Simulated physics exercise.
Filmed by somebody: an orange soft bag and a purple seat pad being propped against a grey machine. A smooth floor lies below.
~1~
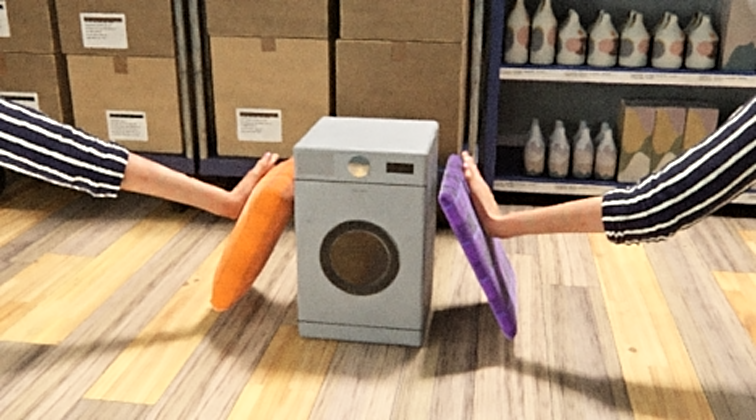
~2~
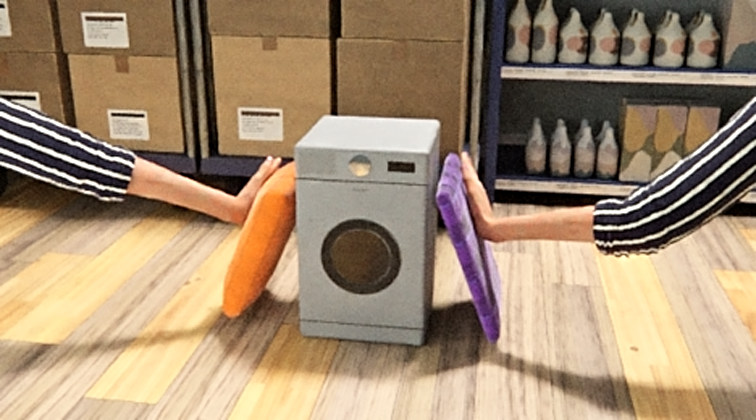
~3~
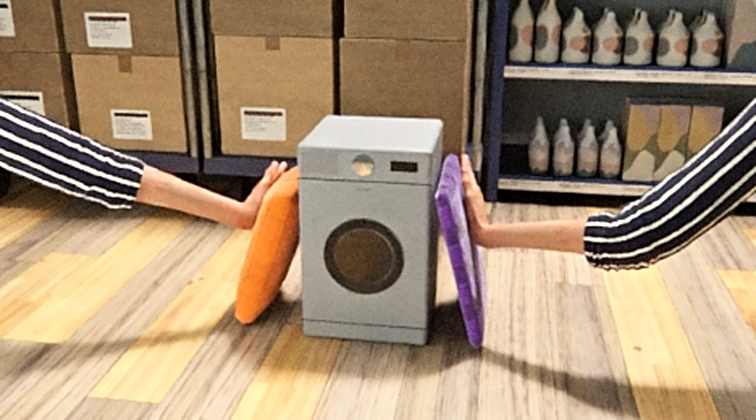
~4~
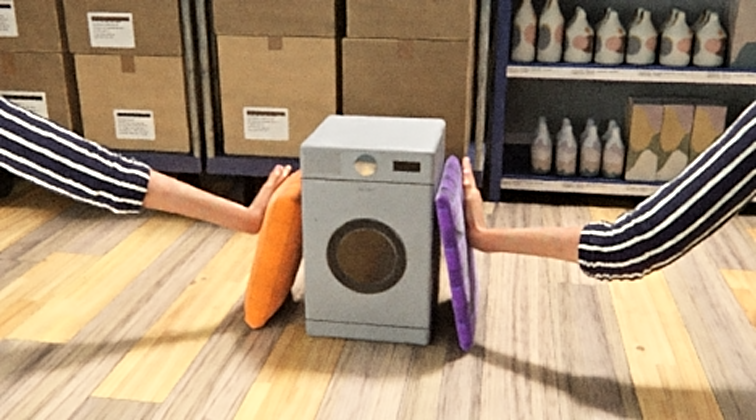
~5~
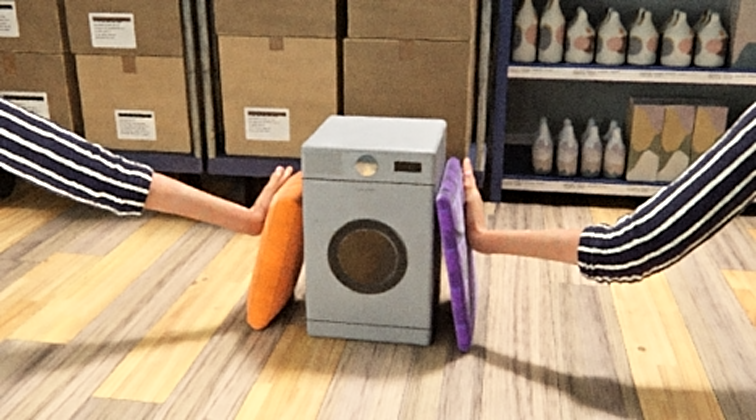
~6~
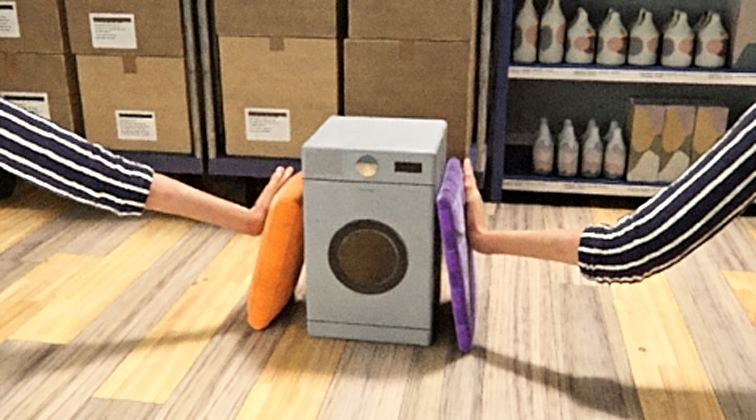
At first, two hands in striped sleeves press an orange soft bag and a purple seat pad, both slanting, against the left and right sides of a grey machine. The lower ends of both slide inward across the floor until they stand almost upright, then barely move while the hands stay on them.
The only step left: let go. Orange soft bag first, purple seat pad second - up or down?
Orange soft bag up, purple seat pad up.
Then, 0.46 s past the final frame, soft bag still up near (287, 246); seat pad still up near (458, 251).
When it is over, soft bag still up near (287, 246); seat pad still up near (458, 251). The orange soft bag holds its lean and the purple seat pad remains propped up.
